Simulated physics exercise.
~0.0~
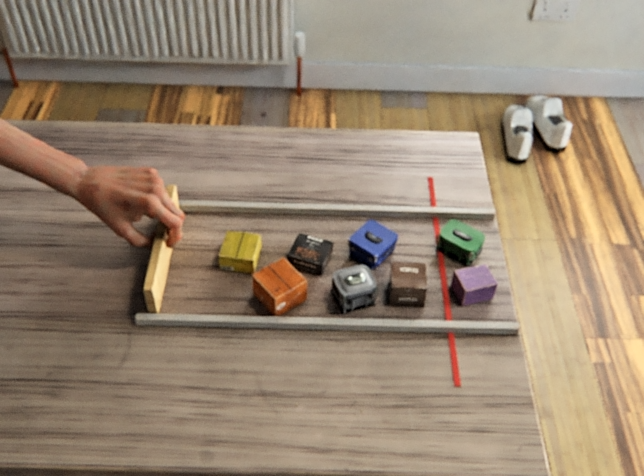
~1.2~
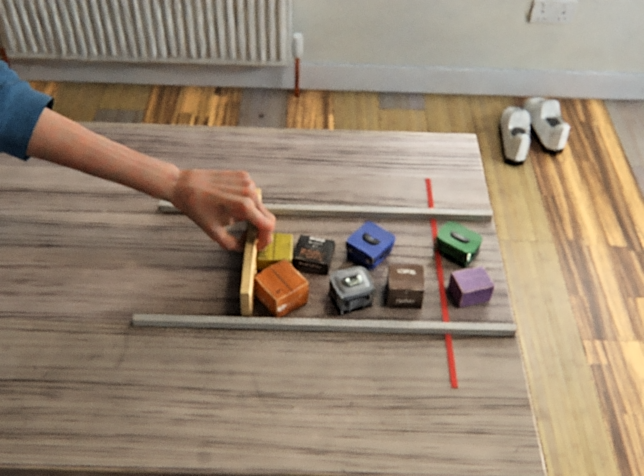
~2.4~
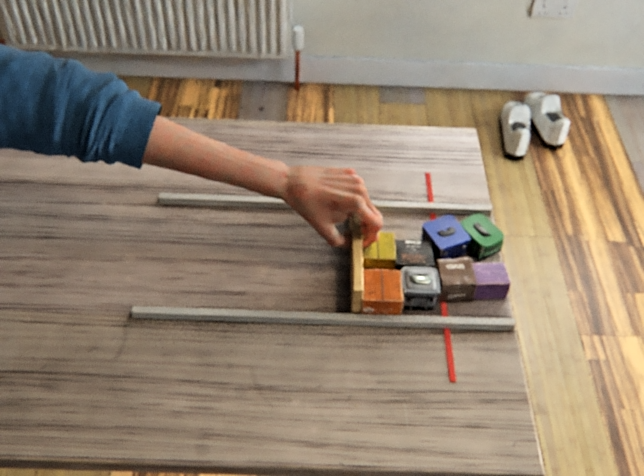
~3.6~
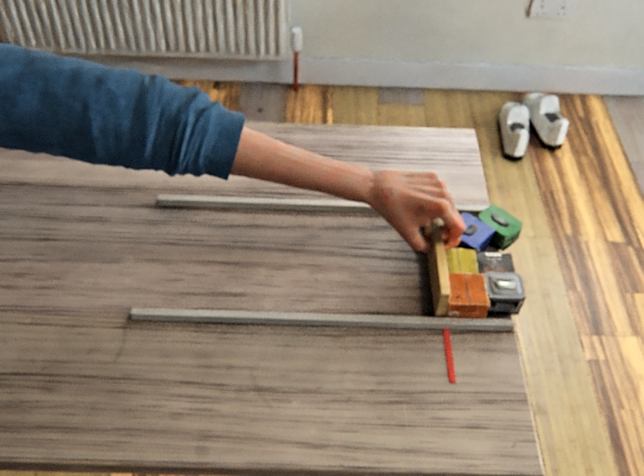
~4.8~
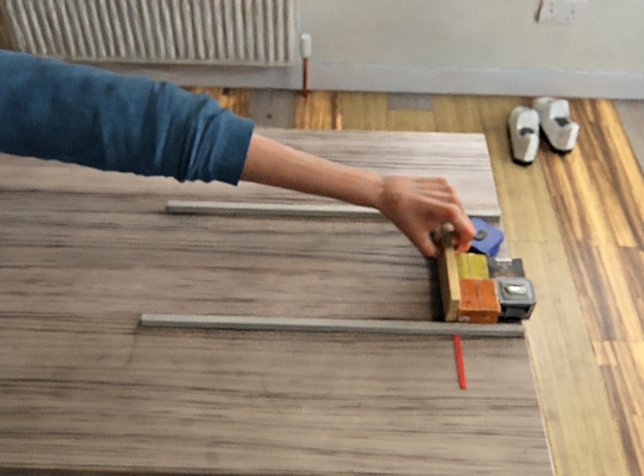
At first, a hand holds an upright wooden board at the left end of a lane between two grey rails, with eight small boxes and cases scattered toward a red tape line near the table's right edge. The hand slides the board right until it reaches the yellow and orange boxes. It keeps pushing, bunching the pieces together and moving them across the tape. The purple block and brown box go out of view at the edge, while the green case hangs there. Finally, the green case drops away too, and the hand stops with the yellow, orange, blue, grey and black pieces remaining.
